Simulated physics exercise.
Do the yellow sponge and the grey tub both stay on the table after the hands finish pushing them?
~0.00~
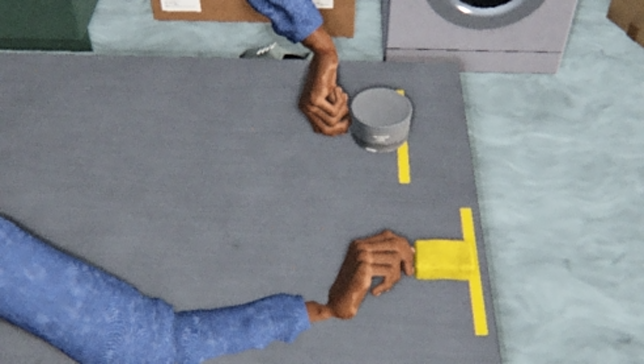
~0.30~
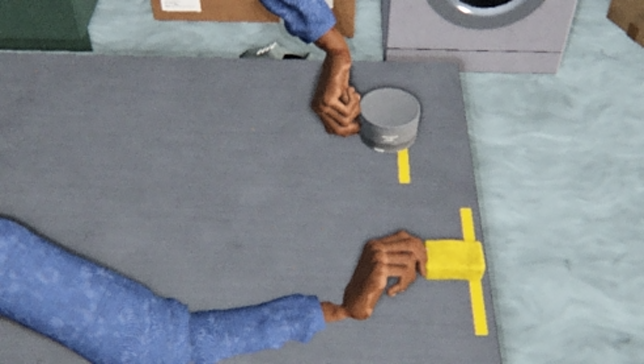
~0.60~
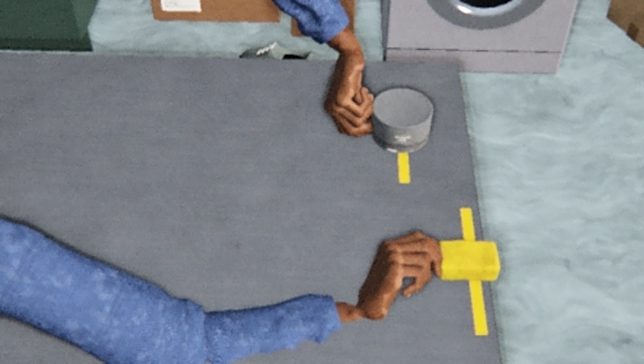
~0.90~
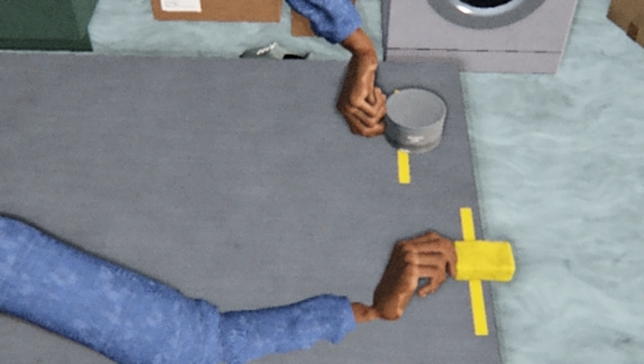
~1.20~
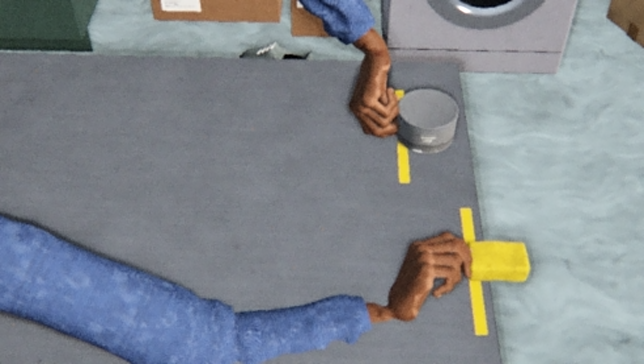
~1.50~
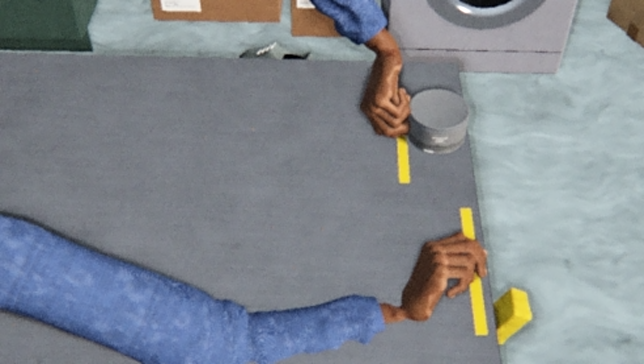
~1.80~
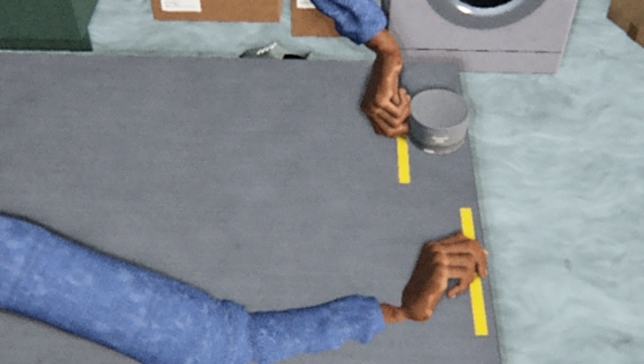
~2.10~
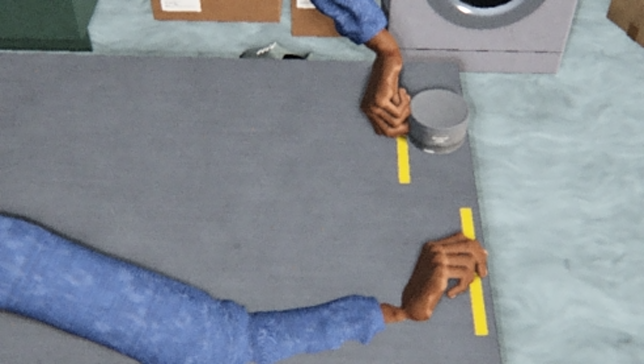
No, only the grey tub stays on the table. The yellow sponge tips over the right edge and falls off.
The video shows two hands in blue sleeves slowly pushing a yellow sponge and a round grey tub to the right across a dark grey table, past strips of yellow tape. The sponge tips over the edge and drops out of sight, while the tub stays on the table.
